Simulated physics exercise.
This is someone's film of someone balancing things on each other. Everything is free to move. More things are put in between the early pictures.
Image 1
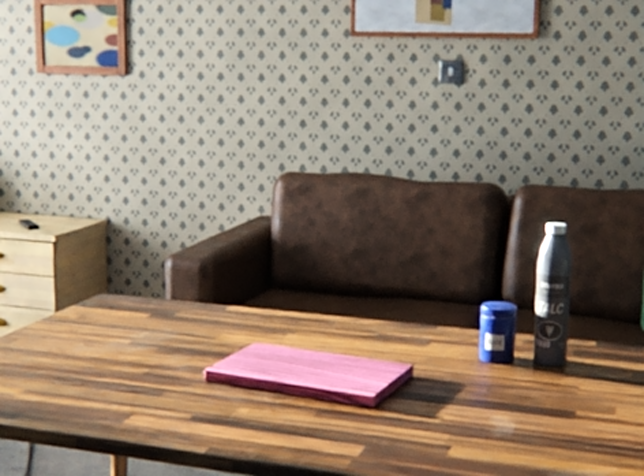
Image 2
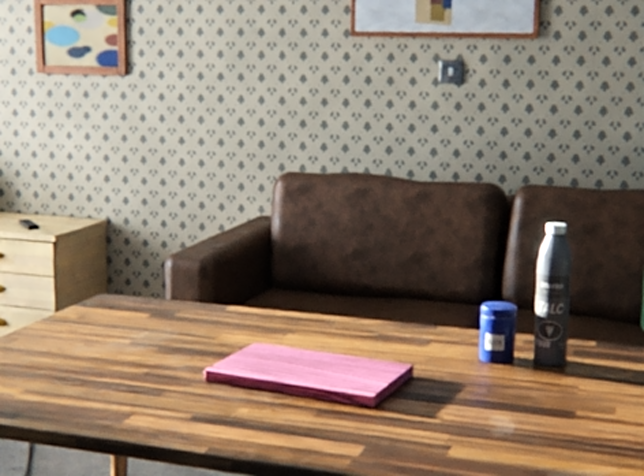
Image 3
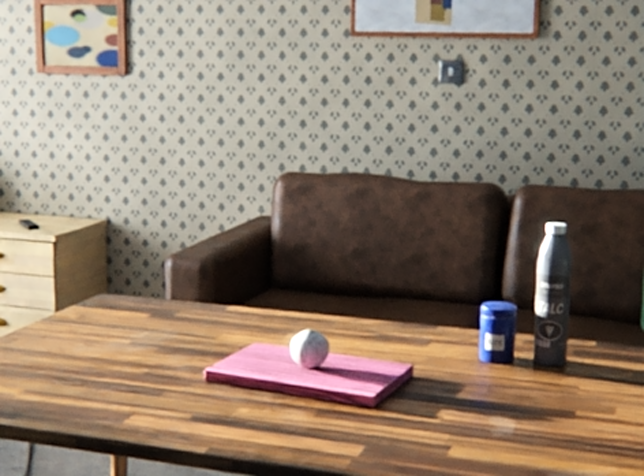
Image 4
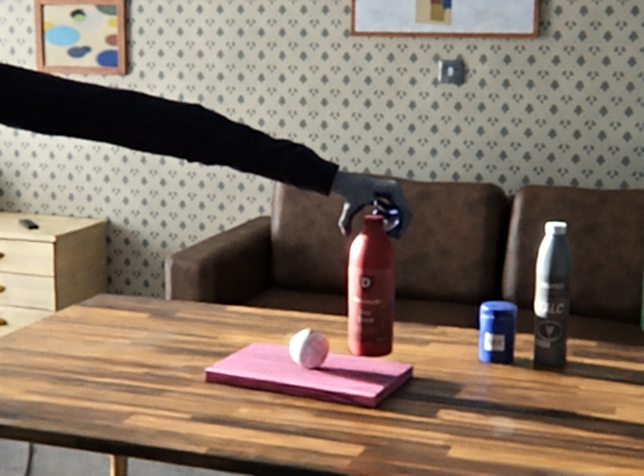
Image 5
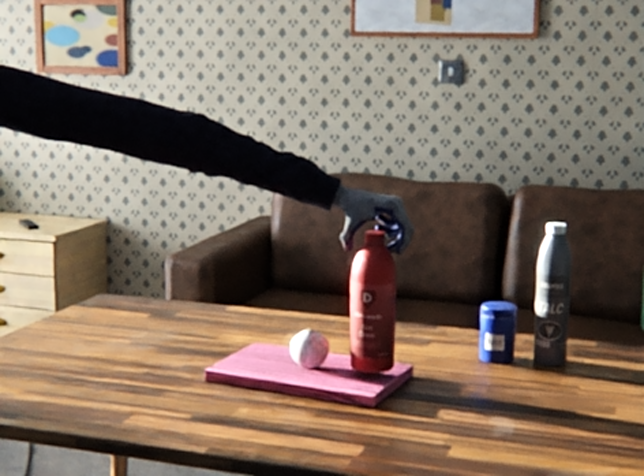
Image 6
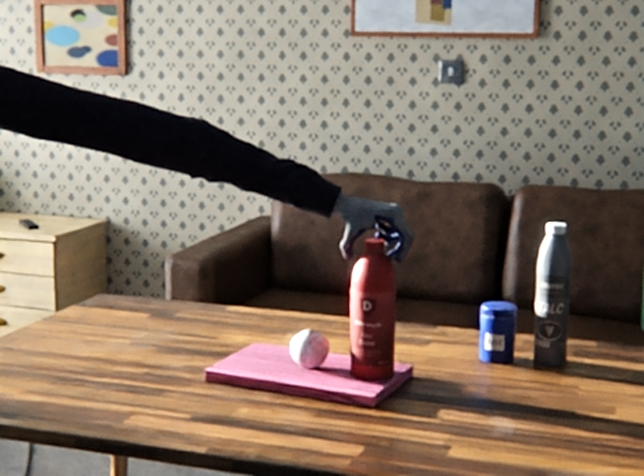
A gloved hand lowering a red bottle onto a pink board beside a white ball-like object, which appeared there earlier.
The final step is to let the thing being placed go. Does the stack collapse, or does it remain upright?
It remains upright.
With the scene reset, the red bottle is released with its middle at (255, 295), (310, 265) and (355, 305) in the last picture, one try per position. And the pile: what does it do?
The pile remains standing the first time, collapses the second time and remains standing the third time.
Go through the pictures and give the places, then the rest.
The last thing is not in view yet; pink board (310, 373), in the first picture.
The last thing is not in view yet, in the second picture.
The last thing is not in view yet; pink board (310, 373), in the third picture.
Coming down; red bottle (372, 285); white onion (310, 349), in the fourth picture.
Coming down; red bottle (374, 300); pink board (310, 373), in the fifth picture.
Set down, still held; red bottle (374, 308); white onion (310, 349), in the sixth picture.
Then, 0.30 s after the last picture, nothing has stirred.
Then, 0.70 s after the last picture, red bottle resting near (374, 308).
At rest, all 5 in place. Seen from the same camera at the end, red bottle near (374, 308). The pile holds.
